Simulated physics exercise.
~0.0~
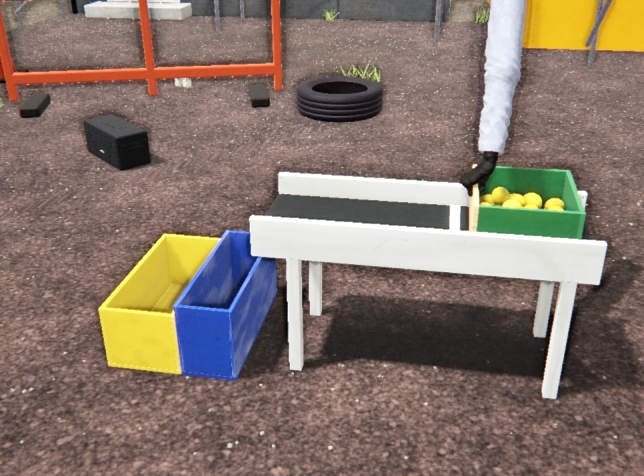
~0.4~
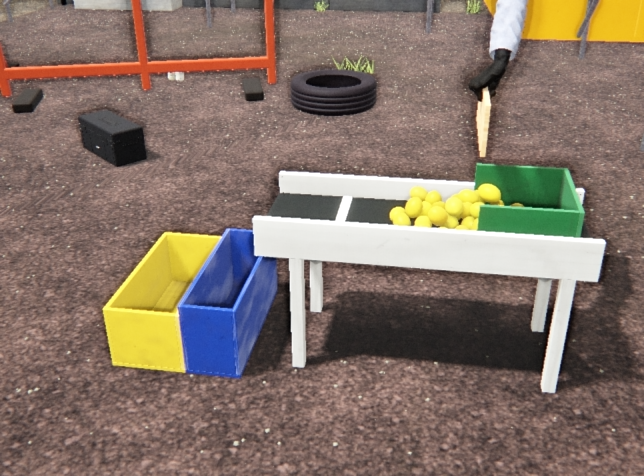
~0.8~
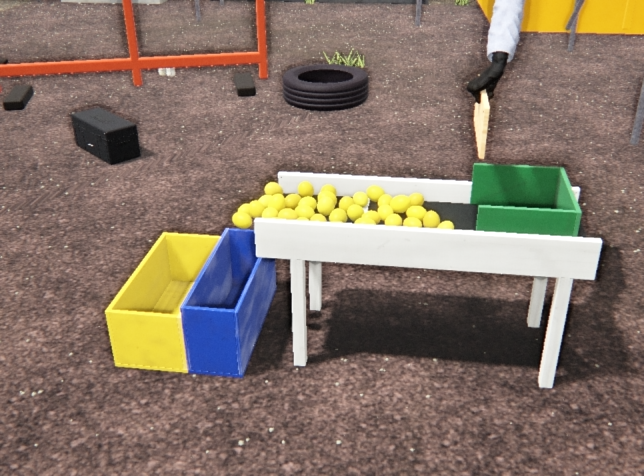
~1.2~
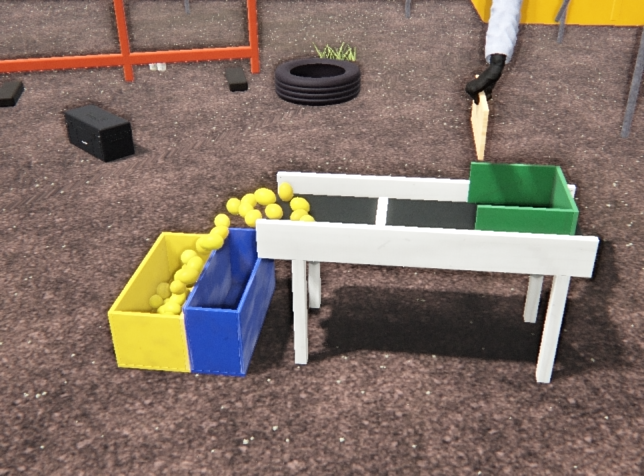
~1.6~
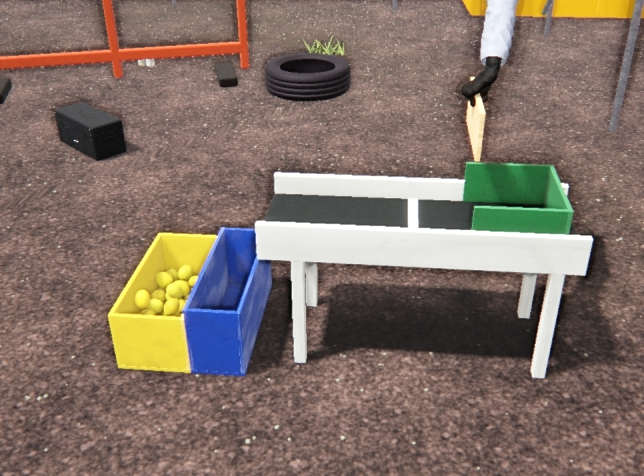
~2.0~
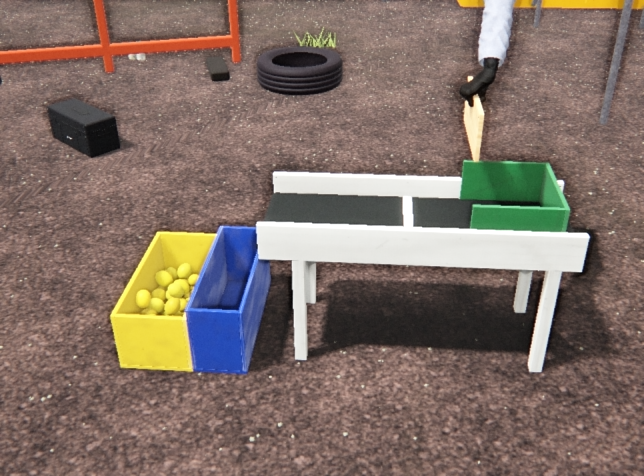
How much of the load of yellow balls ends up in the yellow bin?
More than half of the balls end up in the yellow bin, which sits beyond the blue box.
